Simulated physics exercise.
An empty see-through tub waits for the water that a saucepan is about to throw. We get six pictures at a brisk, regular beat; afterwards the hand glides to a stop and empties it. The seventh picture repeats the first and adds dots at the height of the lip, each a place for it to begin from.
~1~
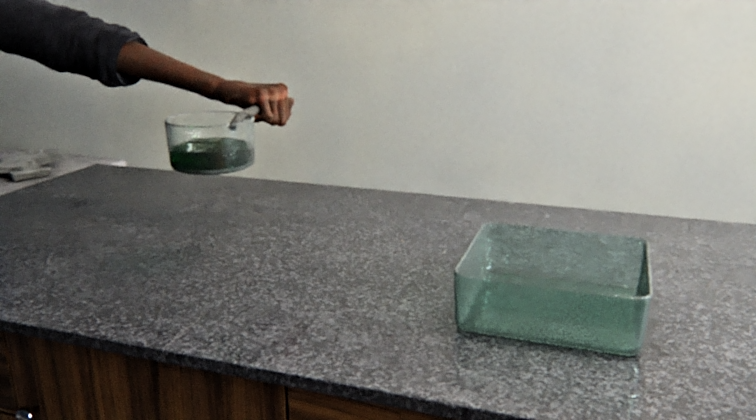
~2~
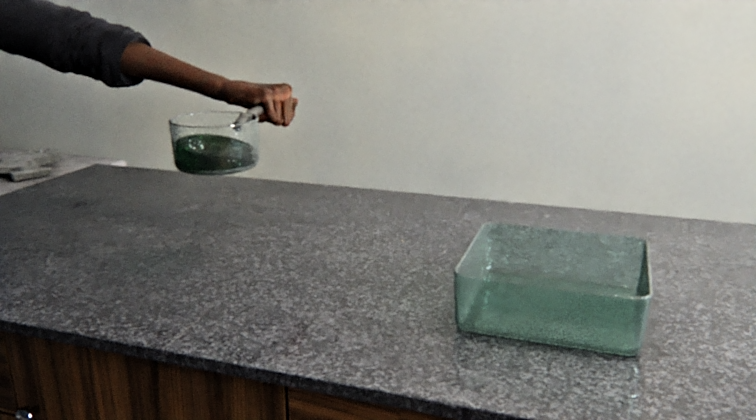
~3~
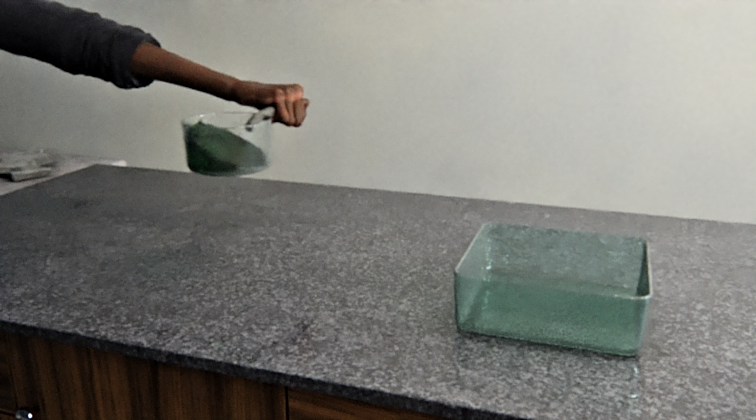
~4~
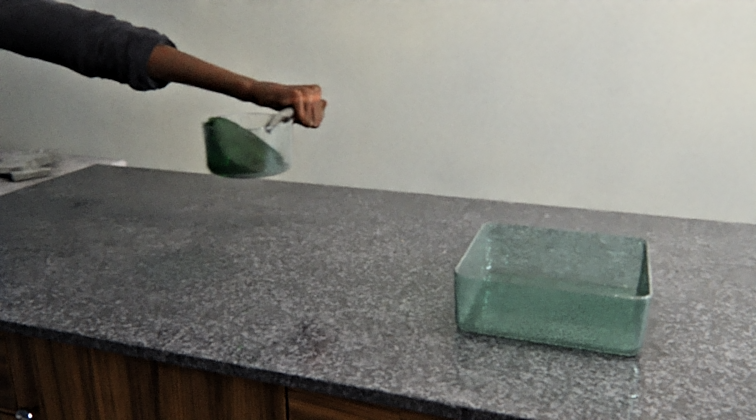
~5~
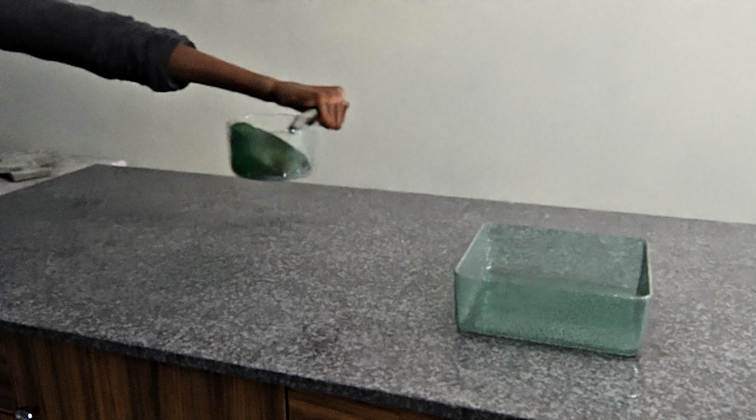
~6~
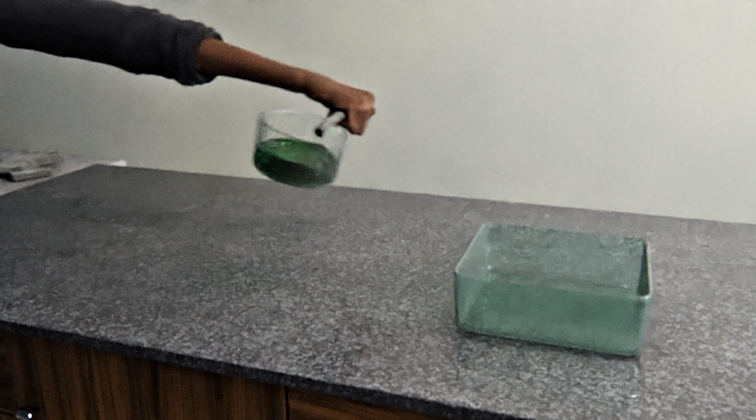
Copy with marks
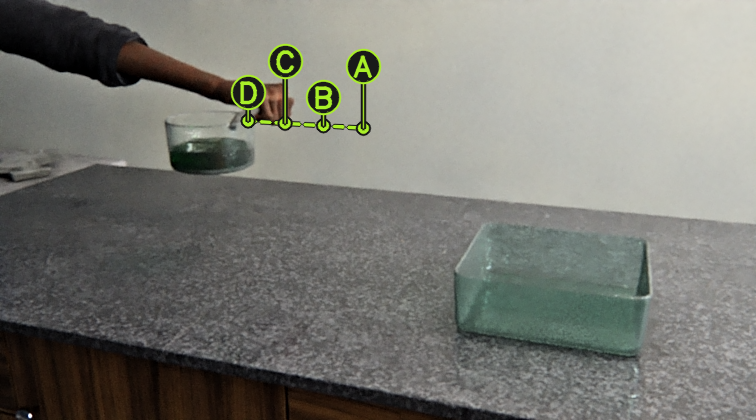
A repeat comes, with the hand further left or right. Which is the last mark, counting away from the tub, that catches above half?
C will do.
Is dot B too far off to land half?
No, that is safe.
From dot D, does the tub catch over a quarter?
Yes, it does.
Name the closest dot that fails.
Here it is dot D.
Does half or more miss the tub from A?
No.
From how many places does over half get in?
Three of the four.
On the marked copy, A at (363, 128); B at (323, 125); C at (285, 123); D at (248, 120).
With A, about 73 % lands in the tub, 11 % falls short and 17 % goes beside or beyond.
With B, about 86 % lands in the tub, 10 % falls short and 5 % goes beside or beyond.
With C, about 69 % lands in the tub, 20 % falls short and 11 % goes beside or beyond.
With D, about 33 % lands in the tub, 61 % falls short and 6 % goes beside or beyond.
